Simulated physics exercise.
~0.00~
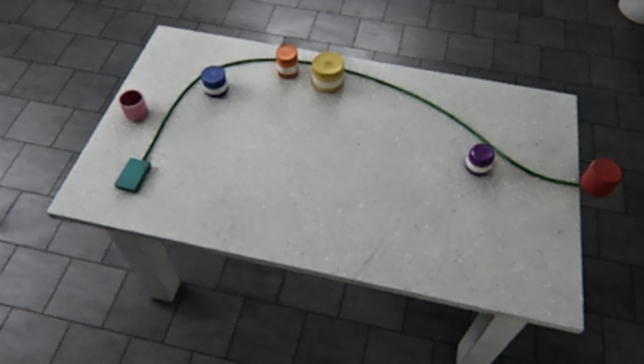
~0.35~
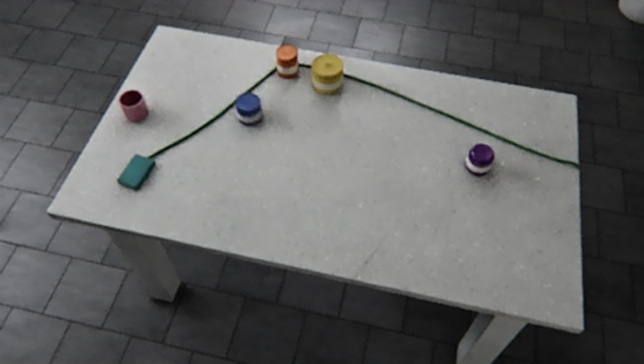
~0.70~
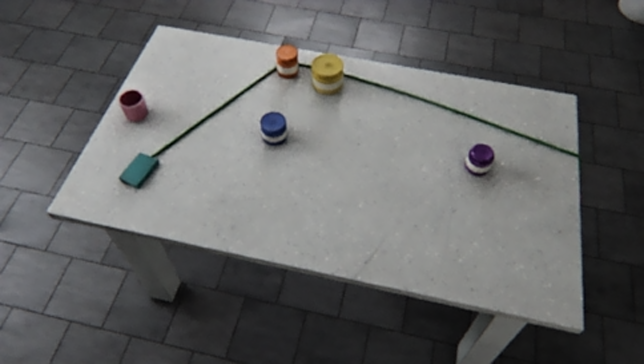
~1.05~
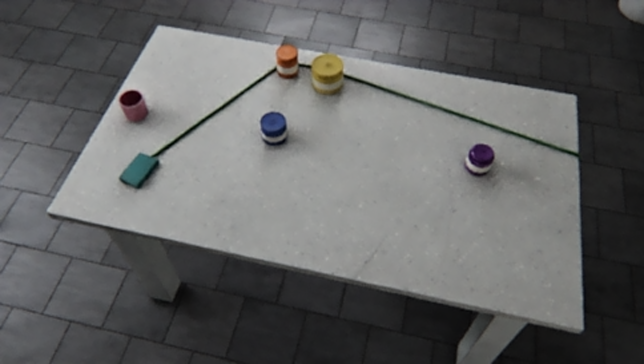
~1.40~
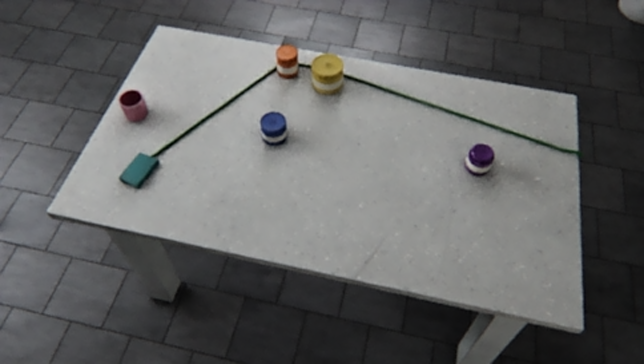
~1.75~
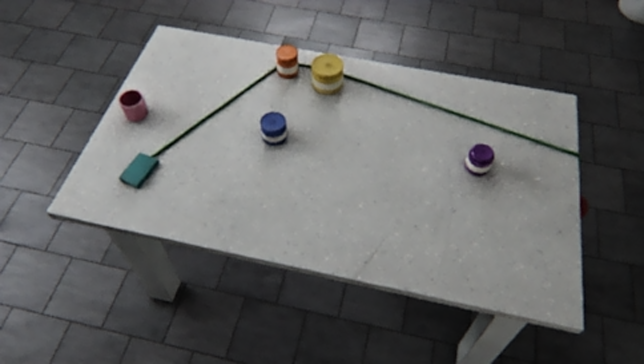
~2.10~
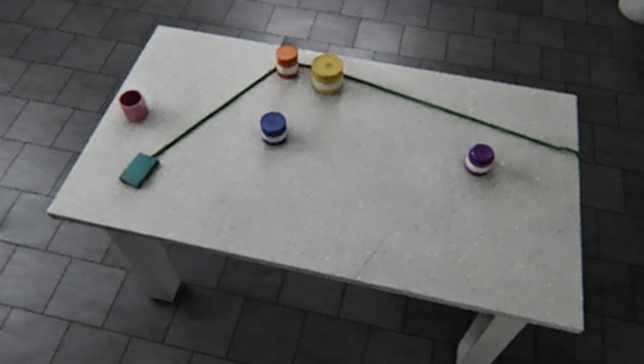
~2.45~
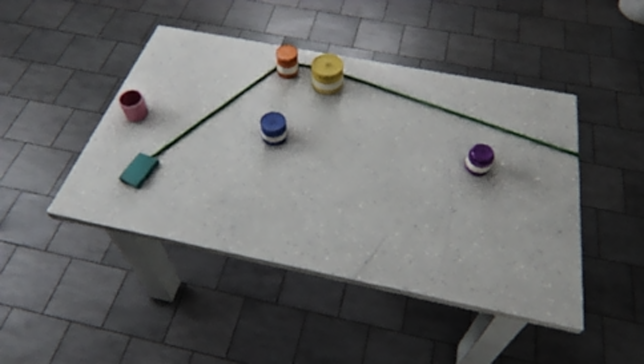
The red speaker dropped off the right edge of the table, pulling tight the cable tied to the teal phone, which shifted slightly as the blue tin slid right and toward the front, then everything on top stayed still with the speaker out of sight.
